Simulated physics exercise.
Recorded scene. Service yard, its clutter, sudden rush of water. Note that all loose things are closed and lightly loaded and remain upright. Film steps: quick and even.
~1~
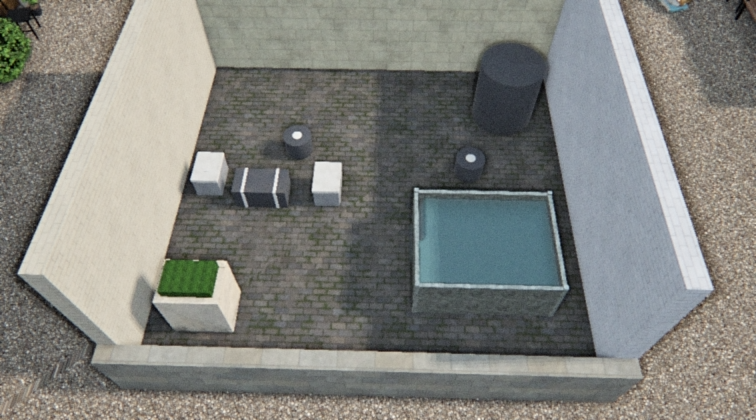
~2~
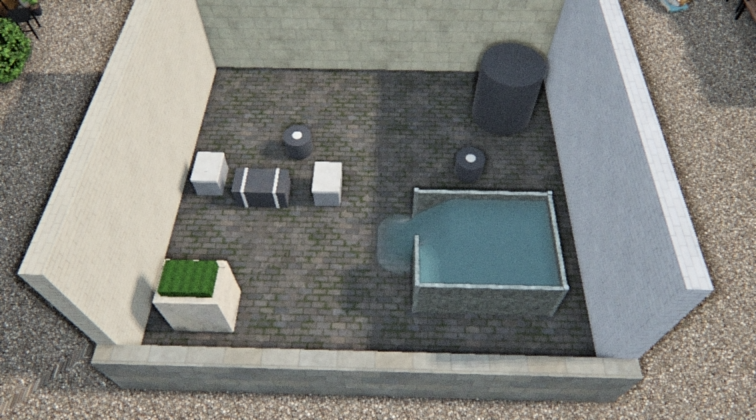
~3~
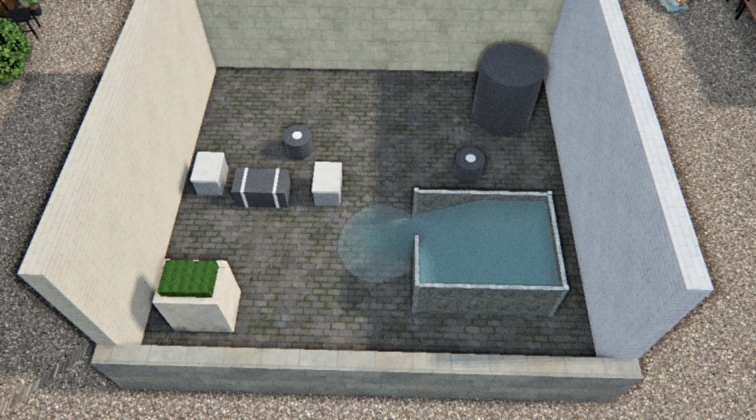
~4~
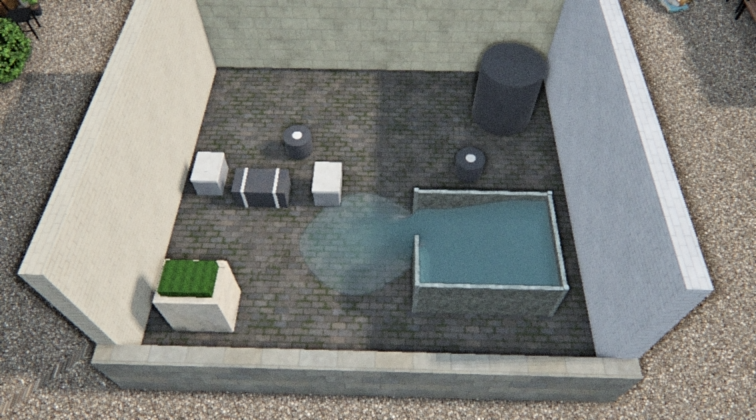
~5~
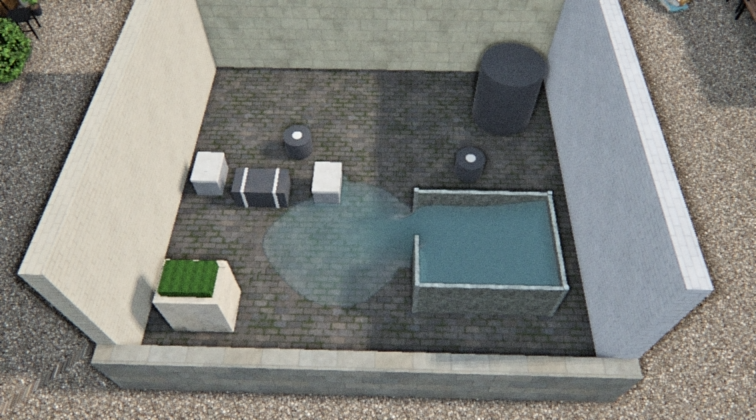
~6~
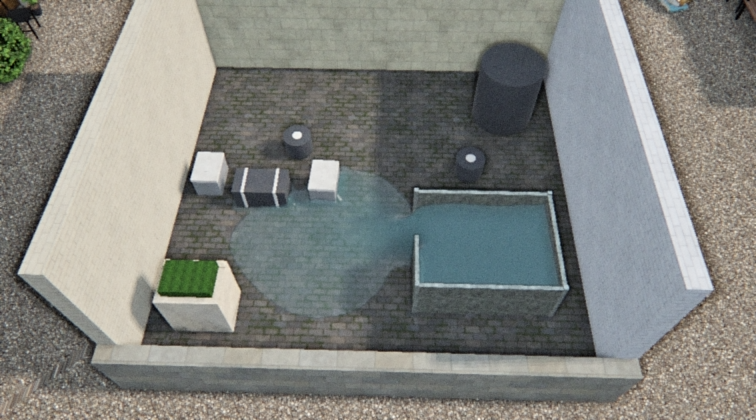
A glass-walled tank lets water out leftward across the dark paving, reaching a white block.
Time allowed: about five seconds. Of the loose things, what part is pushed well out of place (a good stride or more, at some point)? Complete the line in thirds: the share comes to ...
The share comes to at least two thirds.
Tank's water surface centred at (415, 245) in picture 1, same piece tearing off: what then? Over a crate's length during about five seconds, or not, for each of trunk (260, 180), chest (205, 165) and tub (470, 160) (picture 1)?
In turn: Pushed that far, that far or more, no.
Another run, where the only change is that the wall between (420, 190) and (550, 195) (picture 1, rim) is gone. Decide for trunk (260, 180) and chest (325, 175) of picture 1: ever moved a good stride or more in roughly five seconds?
Fell short of it; fell short of it.
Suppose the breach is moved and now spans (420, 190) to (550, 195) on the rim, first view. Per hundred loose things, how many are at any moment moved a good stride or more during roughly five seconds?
My figure is about 60 %.
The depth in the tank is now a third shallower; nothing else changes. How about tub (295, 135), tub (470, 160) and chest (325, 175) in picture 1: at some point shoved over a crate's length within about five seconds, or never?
The first reached the mark, the second stopped before it, the third reached the mark.
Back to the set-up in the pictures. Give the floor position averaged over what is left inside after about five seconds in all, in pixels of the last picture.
At about (288, 121).
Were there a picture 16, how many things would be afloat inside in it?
2.
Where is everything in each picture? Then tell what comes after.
The first picture shows a chest at (327, 176), on the bottom; a trunk at (260, 180), on the bottom; 0 of 5 have shifted.
The second picture shows a chest at (327, 176) rests on the ground; a trunk at (260, 180), on the bottom; 0 of 5 have shifted.
The third picture shows a chest at (327, 176) rests on the ground; a trunk at (260, 180) rests on the ground; 0 of 5 have shifted.
The fourth picture shows a chest at (327, 176) rests on the ground; a trunk at (260, 180) rests on the ground; 0 of 5 have shifted.
The fifth picture shows a chest at (327, 176), on the bottom; a trunk at (260, 180), on the bottom; 0 of 5 have shifted.
The sixth picture shows a chest at (324, 175), on the bottom, close to its start; a trunk at (260, 180) rests on the ground; 1 of 5 have shifted.
A moment on, 1 of 5 are well off their spots; 1 afloat.
Next, 3 of 5 are well off their spots; 2 afloat.
Later, 4 of 5 are well off their spots; 3 afloat.
In the end, 4 of 5 are well off their spots, and 4 have been at some point; 3 afloat.
